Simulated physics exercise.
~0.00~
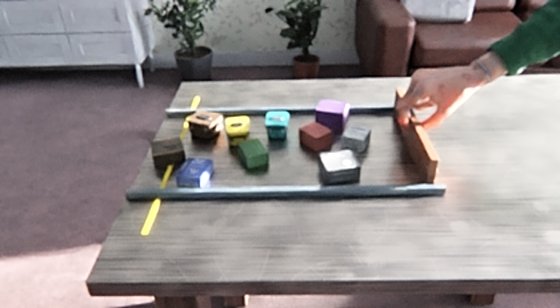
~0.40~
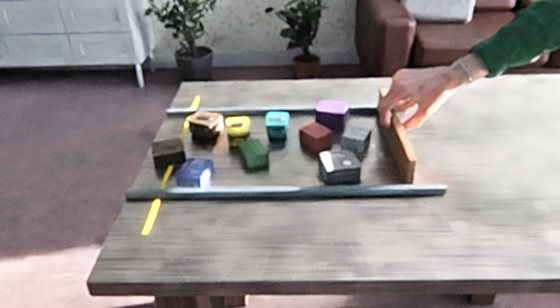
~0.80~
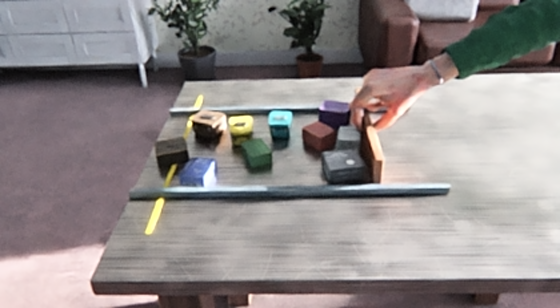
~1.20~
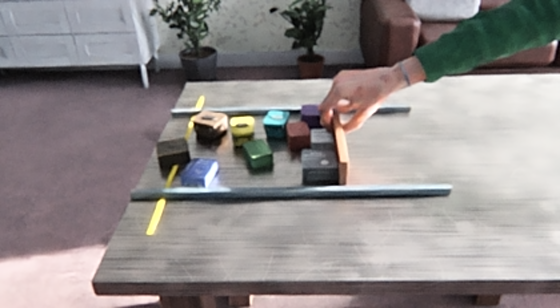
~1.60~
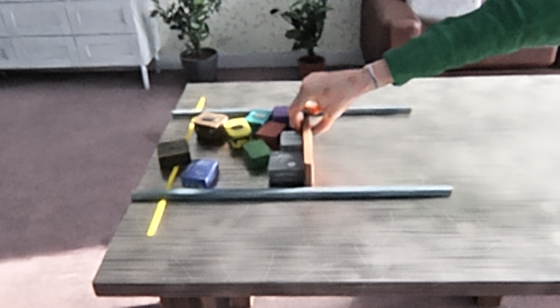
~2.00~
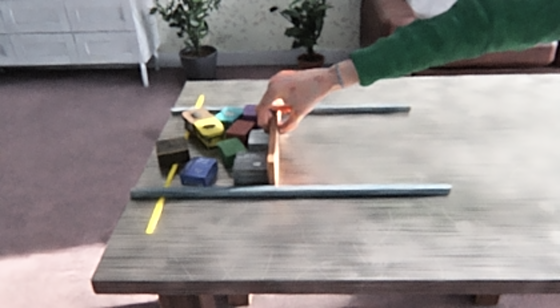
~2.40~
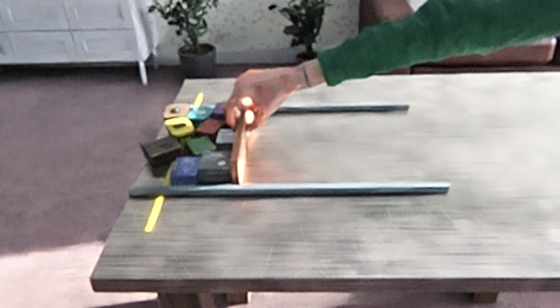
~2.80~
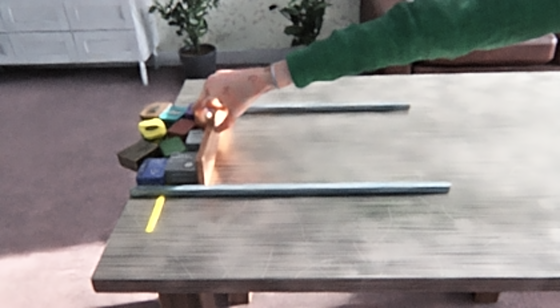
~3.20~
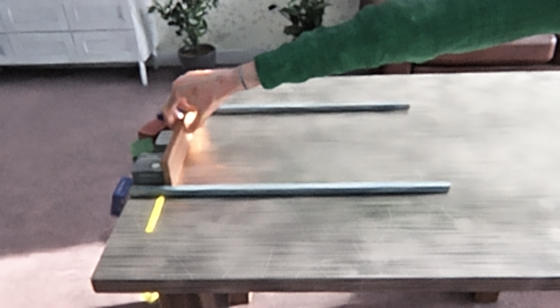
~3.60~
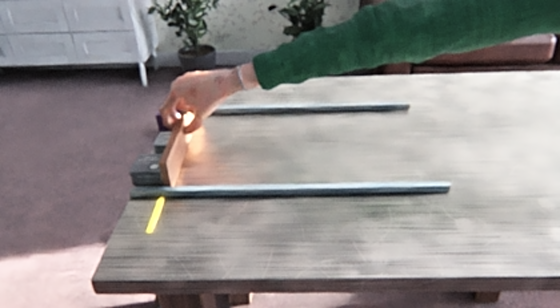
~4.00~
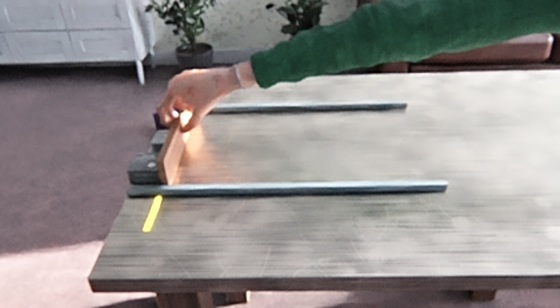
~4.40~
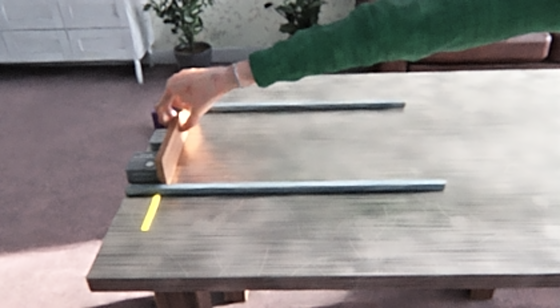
On a grey wooden table between two metal rails, a green-sleeved hand pushes an upright board leftward, gathering scattered coloured blocks and sweeping most of them over the left edge, then holds the board still near the edge with a few pieces still against it.
